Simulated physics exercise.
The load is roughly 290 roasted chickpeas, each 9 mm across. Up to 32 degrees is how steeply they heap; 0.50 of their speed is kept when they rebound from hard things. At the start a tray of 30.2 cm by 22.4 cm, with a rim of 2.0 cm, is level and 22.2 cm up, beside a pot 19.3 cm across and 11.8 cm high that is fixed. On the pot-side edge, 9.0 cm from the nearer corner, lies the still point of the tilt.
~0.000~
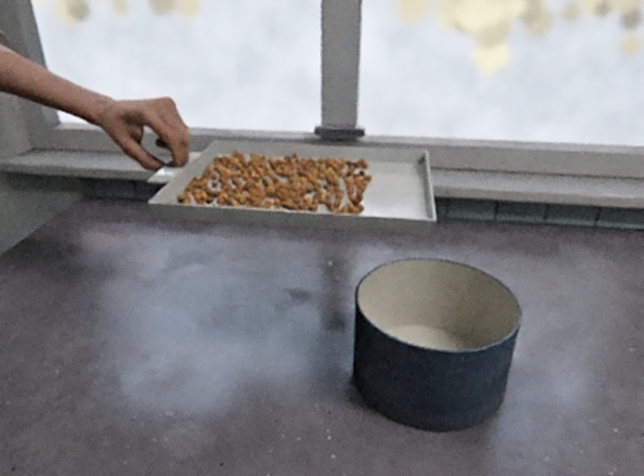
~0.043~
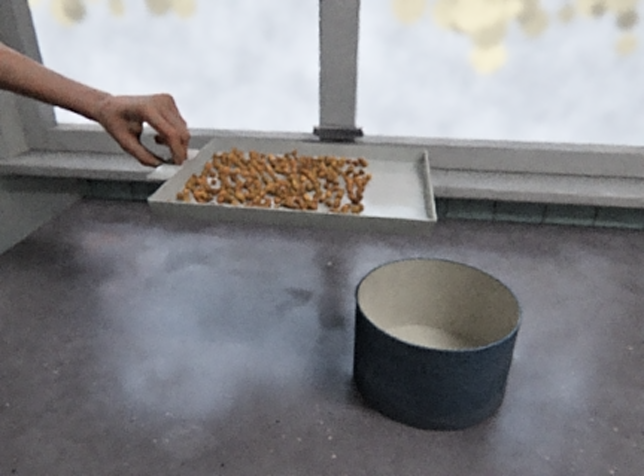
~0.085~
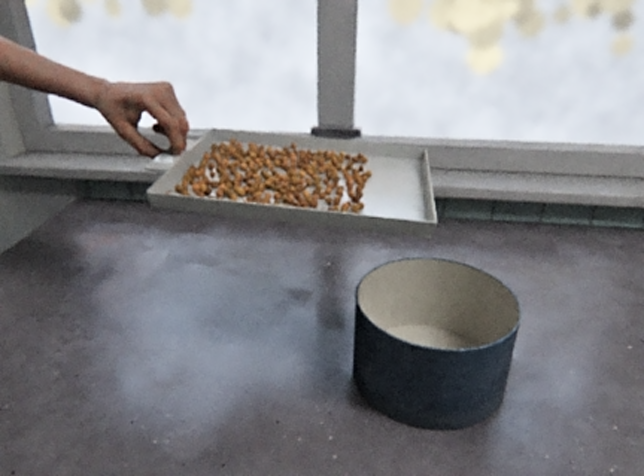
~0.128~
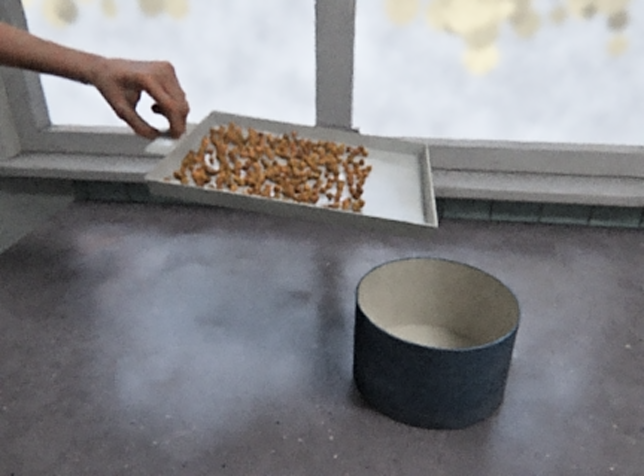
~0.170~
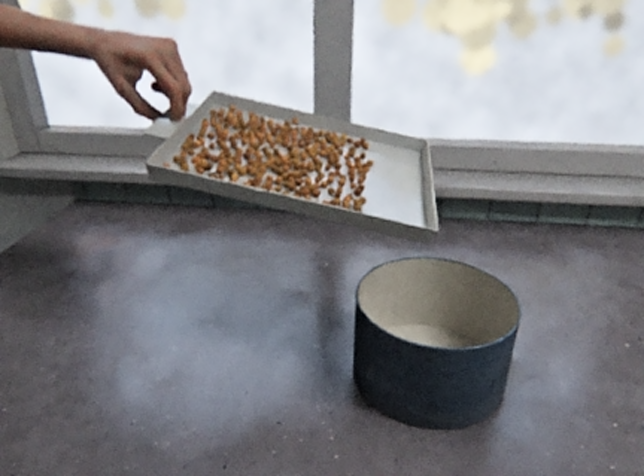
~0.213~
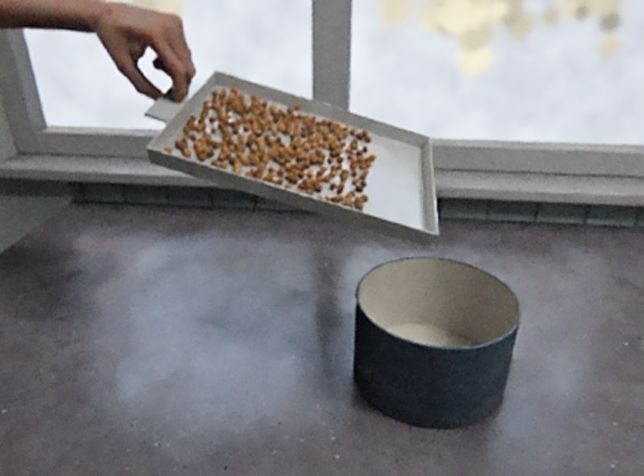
On a dark, mottled surface beside a bright window, a hand at the left holds a pale, shallow tray of roasted chickpeas level, behind and left of a dark blue pot. The hand rises, lifting the tray's left side steadily into a clear slant, while its right side stays low near the pot.
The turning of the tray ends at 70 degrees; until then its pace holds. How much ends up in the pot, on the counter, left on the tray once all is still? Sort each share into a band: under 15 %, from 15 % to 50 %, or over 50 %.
Pot: Over 50 %; counter: Under 15 %; tray: From 15 % to 50 %.
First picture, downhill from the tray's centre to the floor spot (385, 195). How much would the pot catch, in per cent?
35 %.
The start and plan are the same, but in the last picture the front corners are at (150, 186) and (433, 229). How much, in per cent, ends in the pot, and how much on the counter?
That works out as pot 15 and counter 0.
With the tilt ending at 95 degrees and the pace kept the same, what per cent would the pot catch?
Around 100 %, I reckon.
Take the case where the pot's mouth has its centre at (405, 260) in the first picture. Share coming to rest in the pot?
I'd put it at around 0 per cent.
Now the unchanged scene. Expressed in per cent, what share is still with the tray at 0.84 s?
Roughly 40 per cent.
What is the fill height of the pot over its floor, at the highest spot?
Some 2.5 cm up.
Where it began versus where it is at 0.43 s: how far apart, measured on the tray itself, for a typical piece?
Displacement on the tray: About 4 cm.
Then, at 0.43 s, tilt 46 degrees; the tray holds 100 %, the pot 0 %.
Then, at 0.57 s, tilt 63 degrees; the tray holds 100 %, the pot 0 %.
After 0.84 s, tilt 70 degrees; the tray holds 40 %, the pot 50 %.
At rest (2.1 s), pot 70 %, counter 0 %, tray 30 %.
